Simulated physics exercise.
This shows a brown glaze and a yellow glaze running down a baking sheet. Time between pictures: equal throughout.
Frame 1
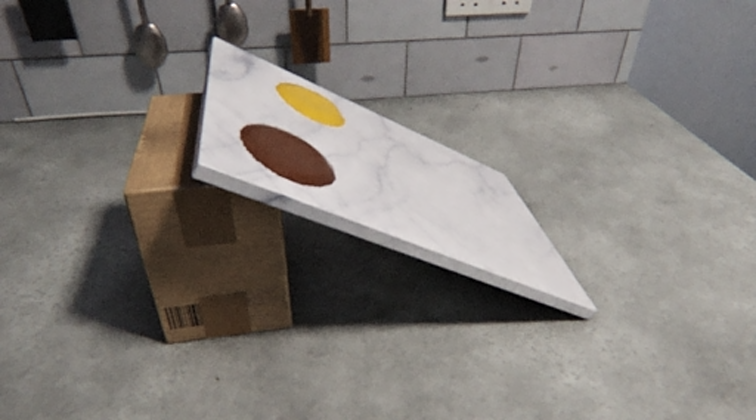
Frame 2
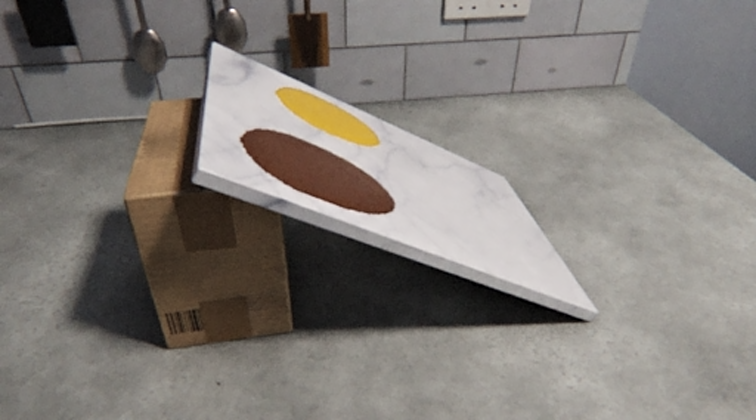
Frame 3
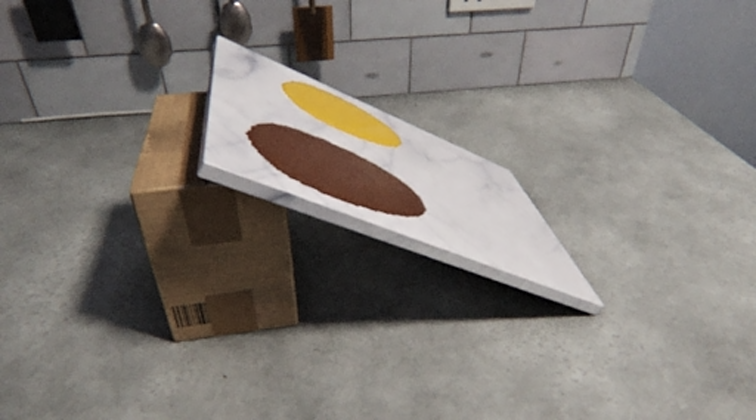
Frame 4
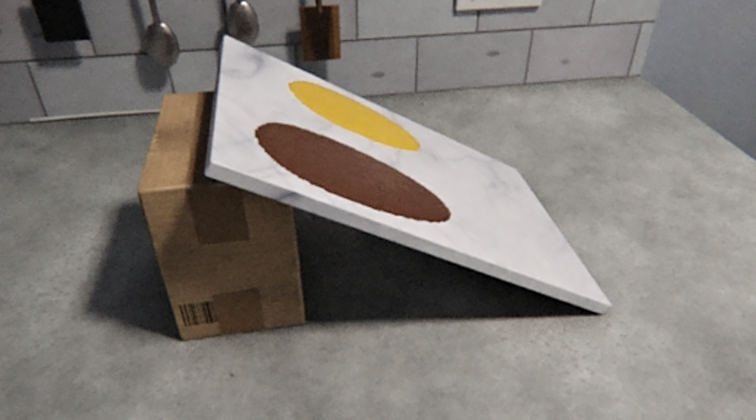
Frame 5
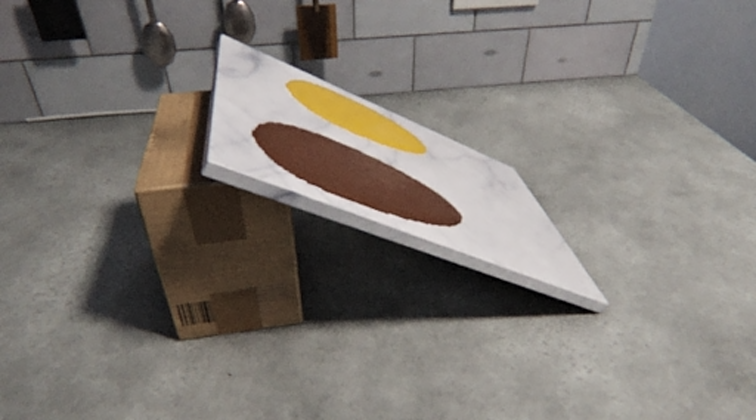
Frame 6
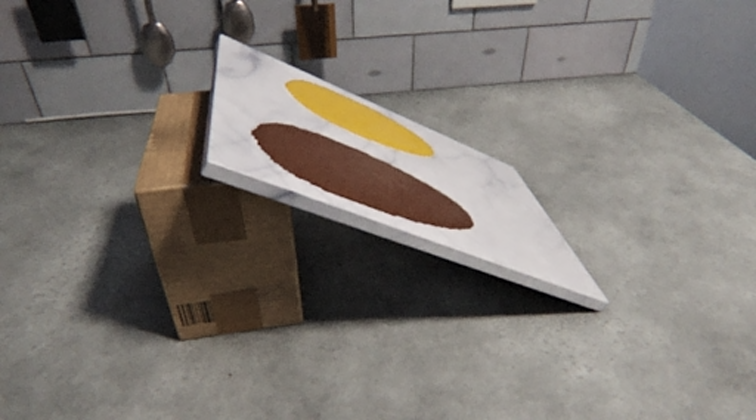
On a kitchen counter, brown and yellow glazes spreading down a tilted marble-patterned board propped on a cardboard box, gradually slowing.
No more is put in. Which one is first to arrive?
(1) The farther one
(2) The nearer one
2, the nearer one.
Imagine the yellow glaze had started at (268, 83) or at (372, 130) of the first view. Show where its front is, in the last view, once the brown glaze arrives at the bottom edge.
Its tip is at (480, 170) in the first case and at (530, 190) in the second.
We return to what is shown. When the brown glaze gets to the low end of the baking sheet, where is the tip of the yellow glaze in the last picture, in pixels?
Roughly at (508, 181).
Shortly, the brown glaze is three quarters of the way down; the yellow glaze is three quarters of the way down.
Then, the brown glaze is close to the edge; the yellow glaze is three quarters of the way down.
At the finish, the brown glaze is at the low edge; the yellow glaze is close to the edge.
